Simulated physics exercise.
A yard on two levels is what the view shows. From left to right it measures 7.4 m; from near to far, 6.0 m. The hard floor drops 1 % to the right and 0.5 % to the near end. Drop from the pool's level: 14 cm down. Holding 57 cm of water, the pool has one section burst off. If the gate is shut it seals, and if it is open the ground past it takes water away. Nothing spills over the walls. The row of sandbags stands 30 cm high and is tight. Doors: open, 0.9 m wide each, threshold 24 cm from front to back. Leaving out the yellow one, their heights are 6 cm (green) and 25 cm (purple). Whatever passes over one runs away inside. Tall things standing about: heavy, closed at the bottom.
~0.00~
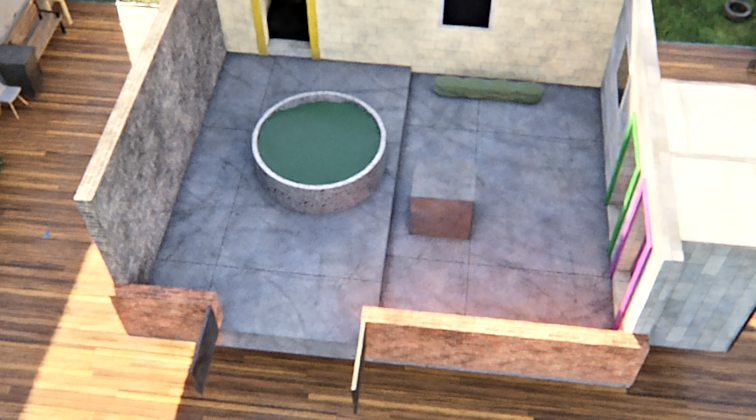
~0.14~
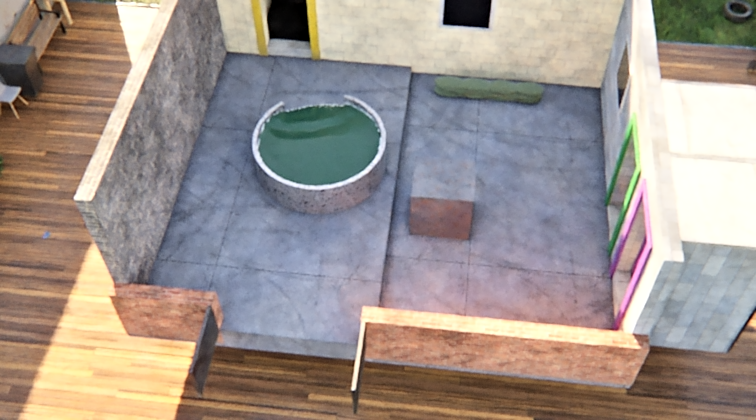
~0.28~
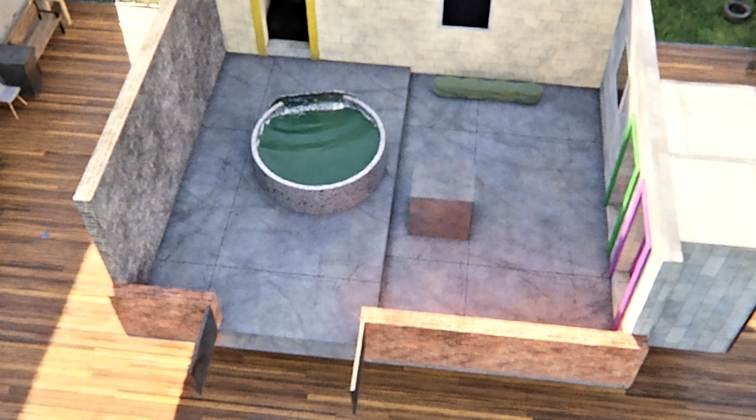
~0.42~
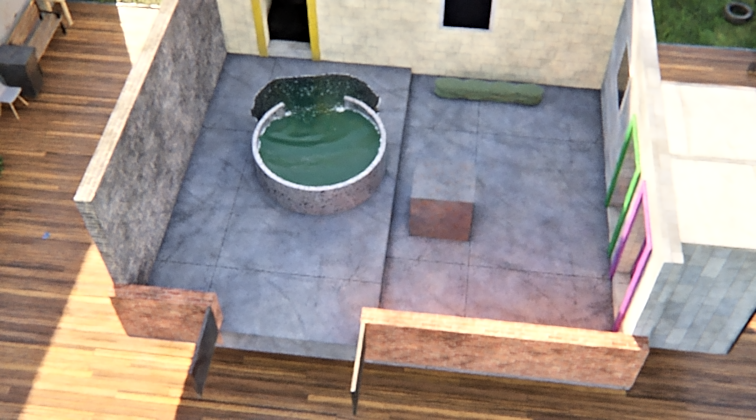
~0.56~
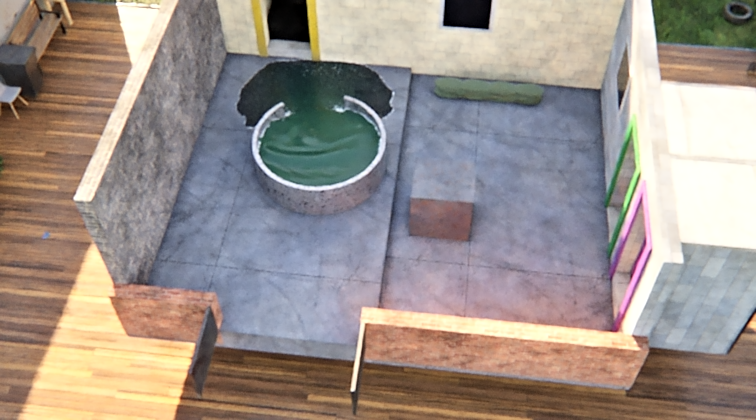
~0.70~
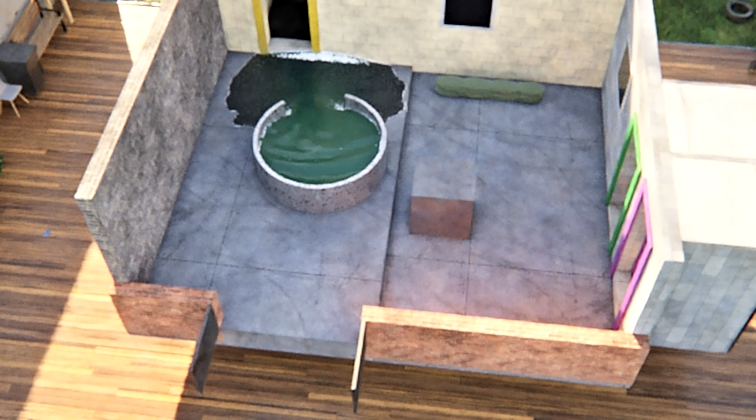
In a walled yard with a yellow door frame, a round pool of still green water opens at its far side, and dark water pours through the gap, spreading across the grey floor behind it to the yellow doorway.
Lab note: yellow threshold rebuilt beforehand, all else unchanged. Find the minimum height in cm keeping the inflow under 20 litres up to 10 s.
Minimum height: About 25 cm.
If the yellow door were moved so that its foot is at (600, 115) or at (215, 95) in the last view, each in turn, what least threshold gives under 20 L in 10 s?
First place around 10.0 cm, second around 13.0 cm.
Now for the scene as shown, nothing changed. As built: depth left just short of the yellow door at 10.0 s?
Roughly 6.0 cm deep.
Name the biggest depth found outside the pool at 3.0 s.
Up to some 27 cm.
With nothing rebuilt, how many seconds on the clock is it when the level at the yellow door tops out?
Roughly at 1.8 s.
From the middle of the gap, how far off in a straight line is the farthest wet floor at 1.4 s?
The front sits around 3.0 m out.
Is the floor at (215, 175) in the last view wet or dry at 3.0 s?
Looks like it's soaked.
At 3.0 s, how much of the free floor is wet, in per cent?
30 %.
After 1.4 s water covers 15 % of the floor, deepest (36 cm) near (228, 52); 30 cm at the yellow door, 8 litres in over its 21 cm threshold.
After 3.0 s water covers 30 % of the floor, deepest (27 cm) near (235, 58); 24 cm at the yellow door, 43 litres in over its 21 cm threshold.
After 10.0 s water covers 85 % of the floor, deepest (12 cm) near (617, 362); 6 cm at the yellow door, 47 litres in over its 21 cm threshold.
At the yellow door as built, the water arrived by 0.7 s and peaked near 31 cm at 1.8 s.
With a threshold of 21.5 cm, 42 litres would have come in within the 10 s; with 29.5 cm, 3 litres. So under 20 litres takes about 25 cm.
